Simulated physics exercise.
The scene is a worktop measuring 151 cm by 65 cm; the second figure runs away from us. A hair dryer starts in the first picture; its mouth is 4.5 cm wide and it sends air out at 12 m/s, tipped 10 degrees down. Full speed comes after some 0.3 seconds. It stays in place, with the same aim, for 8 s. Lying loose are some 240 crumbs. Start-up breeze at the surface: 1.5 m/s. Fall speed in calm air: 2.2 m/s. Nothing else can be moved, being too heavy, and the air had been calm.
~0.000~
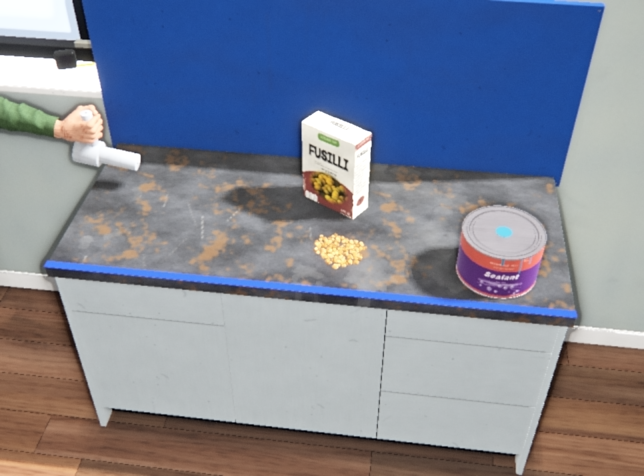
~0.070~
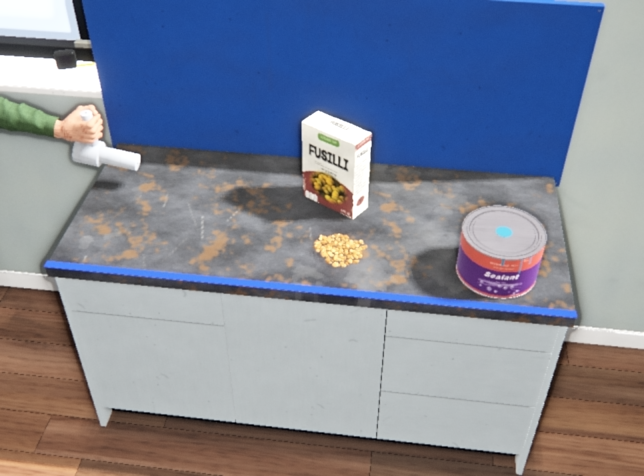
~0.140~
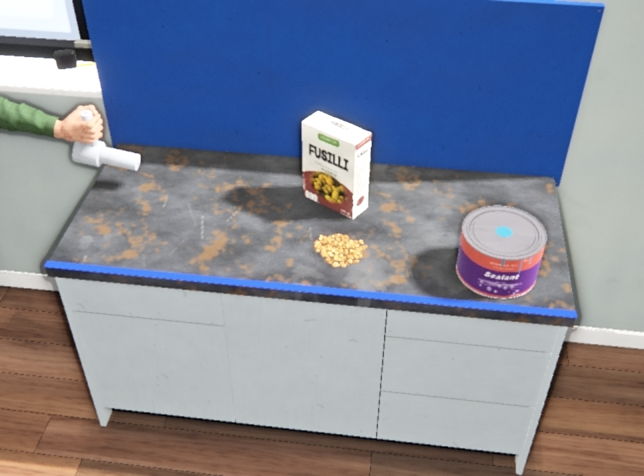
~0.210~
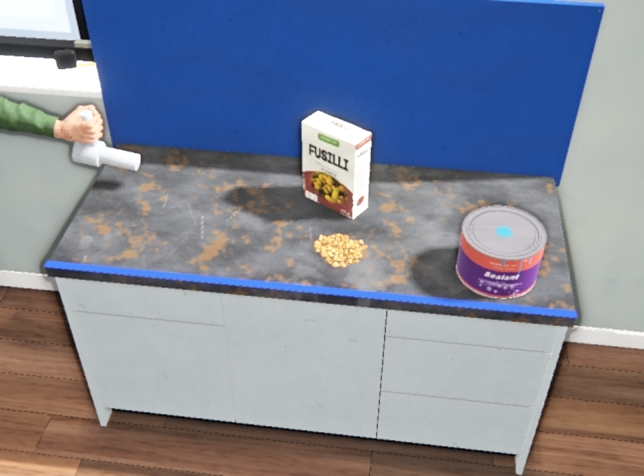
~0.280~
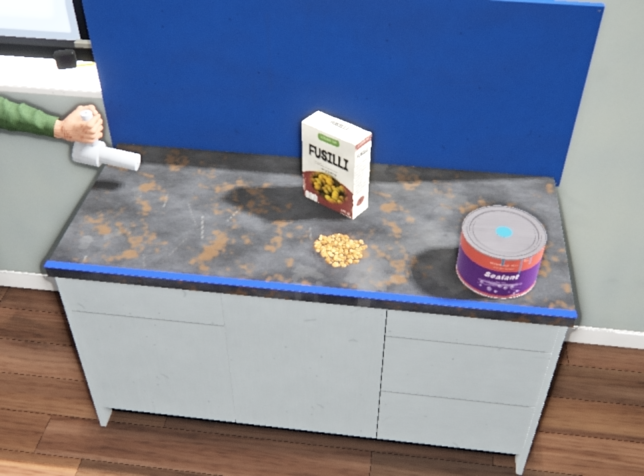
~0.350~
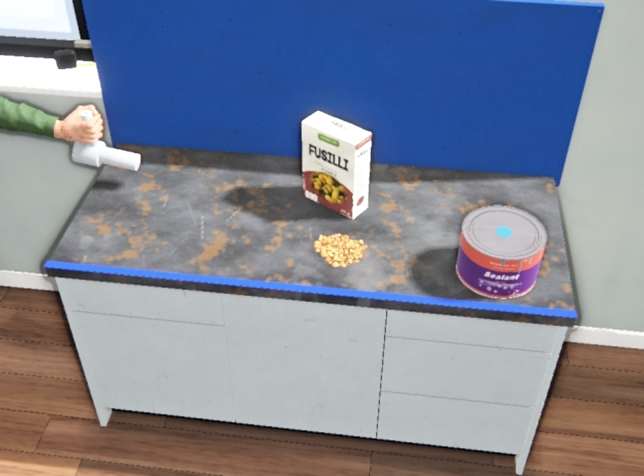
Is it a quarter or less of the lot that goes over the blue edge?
Loss there overshoots a quarter.
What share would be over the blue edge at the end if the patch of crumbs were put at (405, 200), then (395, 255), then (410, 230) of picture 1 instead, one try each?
It goes 0 %, then 70 %, then 2 %.
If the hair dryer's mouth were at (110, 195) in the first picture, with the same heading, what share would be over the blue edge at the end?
That gives roughly 70 % in the end.
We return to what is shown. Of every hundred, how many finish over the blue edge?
Roughly 60 percent, I'd say.
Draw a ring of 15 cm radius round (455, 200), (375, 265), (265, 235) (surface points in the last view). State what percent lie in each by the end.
Roughly 0 %, 30 % and 0 %, in that order.
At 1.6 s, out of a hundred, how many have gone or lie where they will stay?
Roughly 30 per cent of them.
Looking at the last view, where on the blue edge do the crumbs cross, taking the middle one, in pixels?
Near (460, 307).
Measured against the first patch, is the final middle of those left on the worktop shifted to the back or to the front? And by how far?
Drift: Forward direction, about 10 cm.
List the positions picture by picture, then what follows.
In the first frame, the middle of the crumbs is near (340, 251), none has stirred yet and the mouth of the hair dryer is at (138, 163).
In the second frame, the middle of the crumbs is near (340, 249), none has stirred yet and the blue edge is centred on (301, 292).
In the third frame, the middle of the crumbs is near (340, 249), none has stirred yet, the top of a carton is at (336, 127) and the top of a large tin is at (504, 231).
In the fourth frame, the middle of the crumbs is near (340, 249) and none has stirred yet.
In the fifth frame, the middle of the crumbs is near (340, 249) and none has stirred yet.
In the sixth frame, the middle of the crumbs is near (340, 249) and none has stirred yet.
After 1.6 s, 37 % are over the blue edge; the middle of those still in play is near (398, 277); 28 % have settled or left.
After 2.6 s, 46 % are over the blue edge; the middle of those still in play is near (402, 282); 48 % have settled or left.
After 4.4 s, 53 % are over the blue edge; the middle of those still in play is near (407, 282); 56 % have settled or left.
After 8.0 s, at the end, 58 % are over the blue edge; the middle of those still in play is near (412, 289).
